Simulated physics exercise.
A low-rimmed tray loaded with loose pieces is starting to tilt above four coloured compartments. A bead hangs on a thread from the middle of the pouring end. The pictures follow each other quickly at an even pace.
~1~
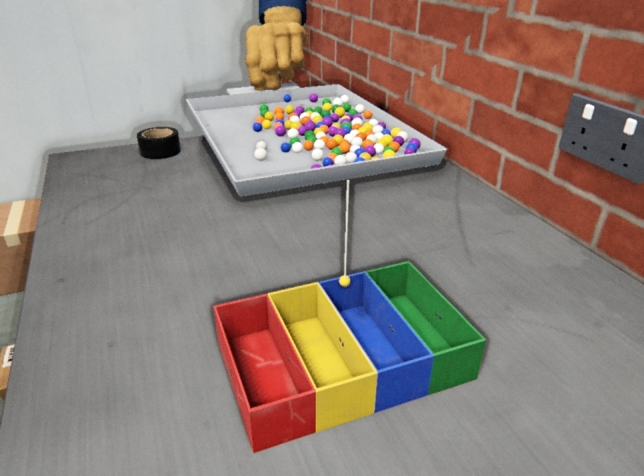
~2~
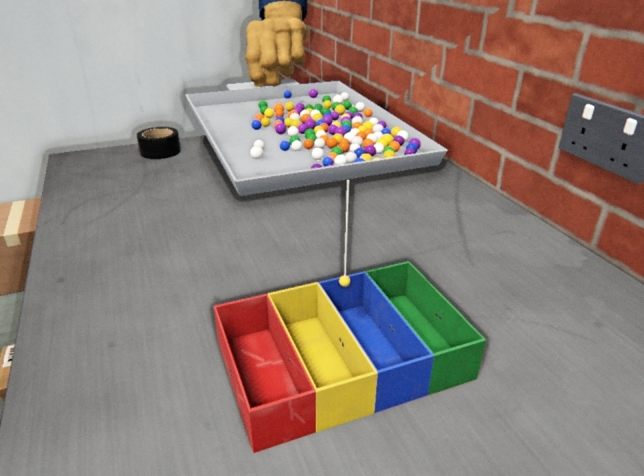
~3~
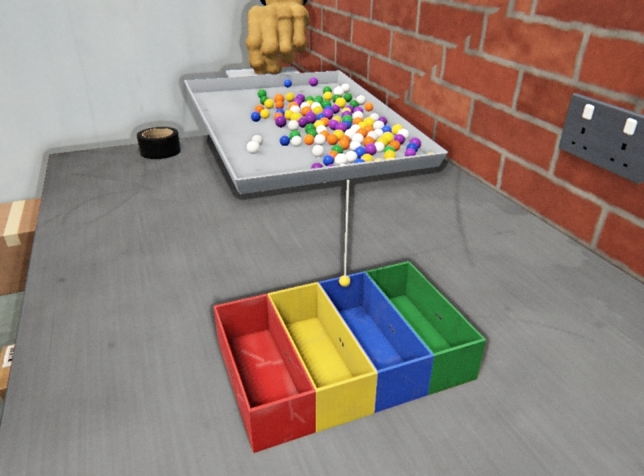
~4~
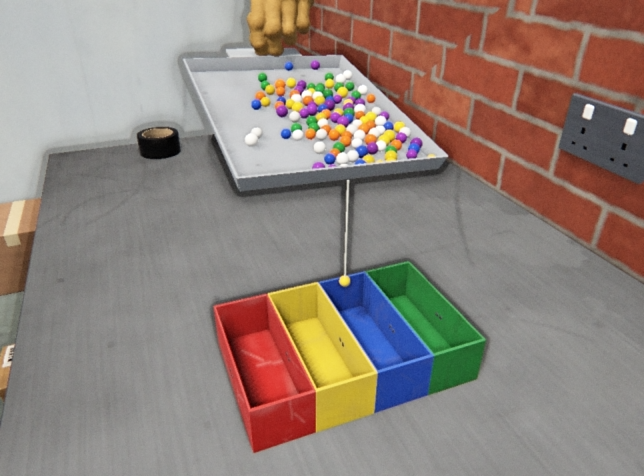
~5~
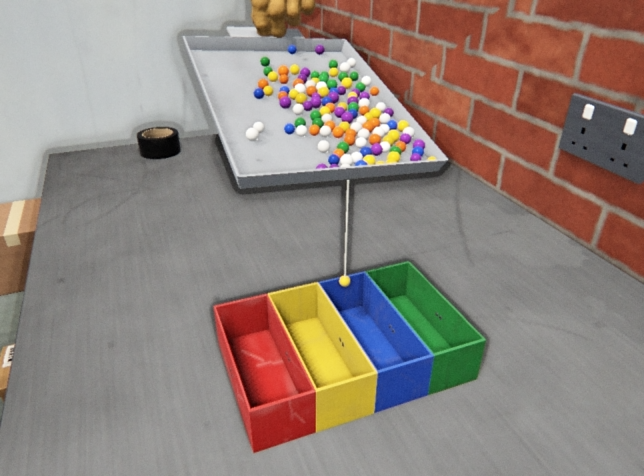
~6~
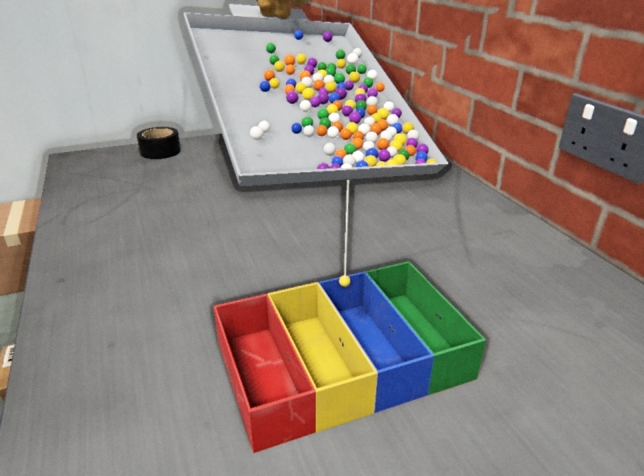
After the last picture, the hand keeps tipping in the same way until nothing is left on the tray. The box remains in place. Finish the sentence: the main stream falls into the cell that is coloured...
The main stream falls into the cell that is coloured green.
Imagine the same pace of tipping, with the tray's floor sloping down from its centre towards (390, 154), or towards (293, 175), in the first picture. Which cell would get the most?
Case 1 - the cell in green. Case 2 - the cell in red.
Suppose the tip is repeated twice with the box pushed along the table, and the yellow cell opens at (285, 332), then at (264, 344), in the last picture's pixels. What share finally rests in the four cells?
Roughly 30 %, then roughly 20 %.
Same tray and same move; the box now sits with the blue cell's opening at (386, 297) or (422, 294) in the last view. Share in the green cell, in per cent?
First position: Some 40 %; second position: Some 20 %.
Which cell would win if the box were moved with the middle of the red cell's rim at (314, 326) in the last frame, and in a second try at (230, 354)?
The first placing favours the blue one, while the second favours the green cell.
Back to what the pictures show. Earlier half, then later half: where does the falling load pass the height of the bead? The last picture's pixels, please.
Half one: (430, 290), half two: (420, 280).
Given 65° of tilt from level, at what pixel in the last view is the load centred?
(401, 161).
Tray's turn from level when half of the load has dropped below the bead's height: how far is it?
Around 90° at that moment.
Just after the last frame, tray tipped steeply; the larger part on the tray; about a tenth in the green cell; just a few in the blue cell; roughly a quarter falling or outside the box.
A moment on, tray tipped past a quarter turn; about a tenth on the tray; roughly a third in the green cell; about a tenth in the blue cell; roughly half falling or outside the box.
Further on, tray tipped past a quarter turn; roughly a third in the green cell; roughly a quarter in the blue cell; just a few in the red cell; roughly half falling or outside the box.
When it is over, tray tipped past a quarter turn; roughly a third in the green cell; roughly a quarter in the blue cell; just a few in the red cell; not one in the yellow cell; roughly half outside the box.
